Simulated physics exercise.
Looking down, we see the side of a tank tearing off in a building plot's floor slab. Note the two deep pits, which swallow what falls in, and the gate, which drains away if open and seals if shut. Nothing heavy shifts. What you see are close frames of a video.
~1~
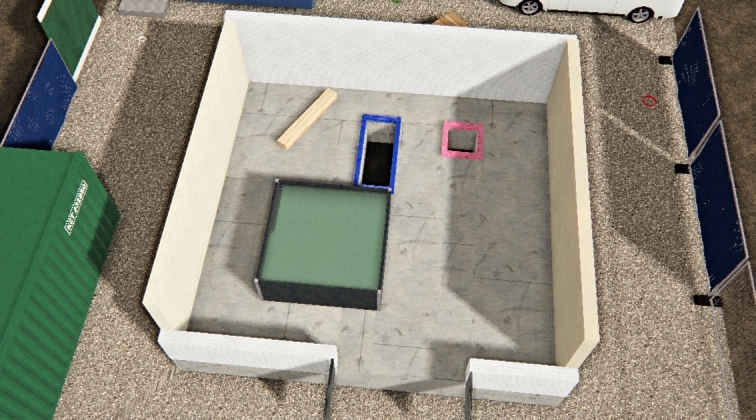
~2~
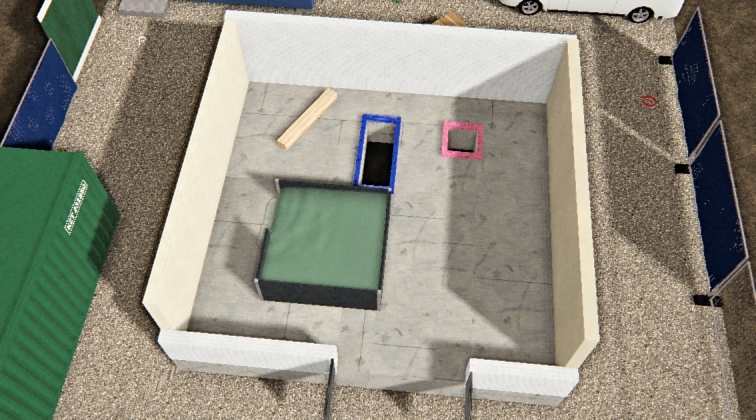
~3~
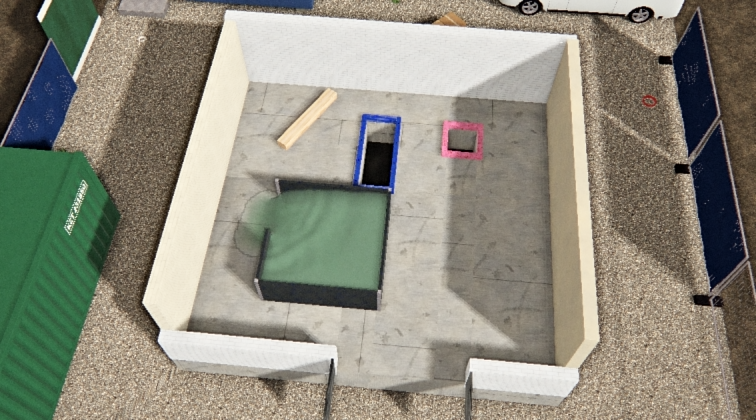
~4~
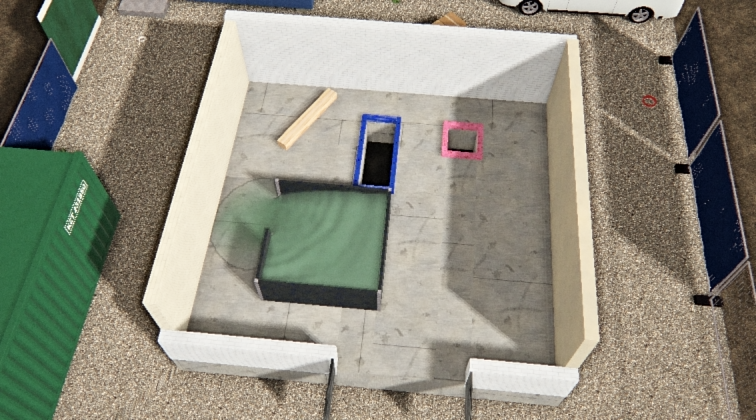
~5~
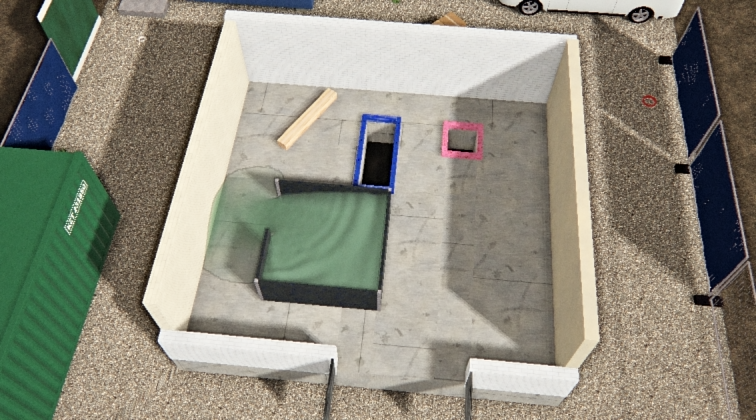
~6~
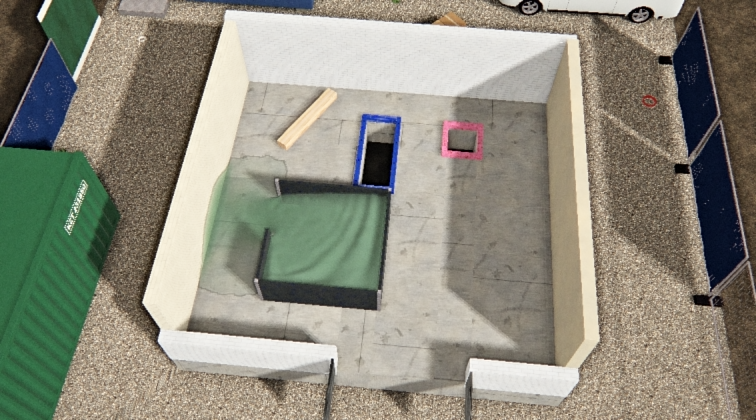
A large square tank of green water stood inside a walled plot, then part of its left side opened and the water poured out leftward, spreading across the grey floor to the left wall.
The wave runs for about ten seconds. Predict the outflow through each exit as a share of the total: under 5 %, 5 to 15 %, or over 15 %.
Result: The gate takes in a reasonable amount - five to fifteen per cent. The blue pit takes in a trifling amount - short of five per cent. The pink pit takes in a trifling amount - short of five per cent.
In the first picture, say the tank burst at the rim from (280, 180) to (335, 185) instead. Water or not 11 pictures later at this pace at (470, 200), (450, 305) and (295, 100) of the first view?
In that order: Clear, free of water, covered.
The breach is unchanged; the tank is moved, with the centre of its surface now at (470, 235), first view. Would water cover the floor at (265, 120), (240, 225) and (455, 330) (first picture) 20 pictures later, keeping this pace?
One after the other: Wet, flooded, clear.
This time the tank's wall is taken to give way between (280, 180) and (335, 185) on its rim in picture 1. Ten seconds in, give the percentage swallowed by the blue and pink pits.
Shares: Blue at 8 percent, pink at 2 percent.
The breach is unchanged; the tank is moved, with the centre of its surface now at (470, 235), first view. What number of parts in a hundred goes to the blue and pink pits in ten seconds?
Result in per cent: Blue pit 10, pink pit 0.
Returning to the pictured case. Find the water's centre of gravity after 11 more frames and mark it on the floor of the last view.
The water's centre sits above (290, 229).
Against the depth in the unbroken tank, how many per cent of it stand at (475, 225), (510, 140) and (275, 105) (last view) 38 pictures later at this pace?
Respectively 0, 2 and 35 per cent.
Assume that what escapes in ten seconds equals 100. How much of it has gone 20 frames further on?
0 per cent.
A moment on, water covers 15 % of the floor; the gate 0 %, the blue pit 0 %, the pink pit 0 %.
Next, water covers 25 % of the floor; the gate 0 %, the blue pit 0 %, the pink pit 0 %.
Then, water covers 50 % of the floor; the gate 0 %, the blue pit 0 %, the pink pit 0 %.
Later, water covers 75 % of the floor; the gate 2 %, the blue pit 0 %, the pink pit 0 %.
In the end, water covers 95 % of the floor; the gate 7 %, the blue pit 1 %, the pink pit 0 %.
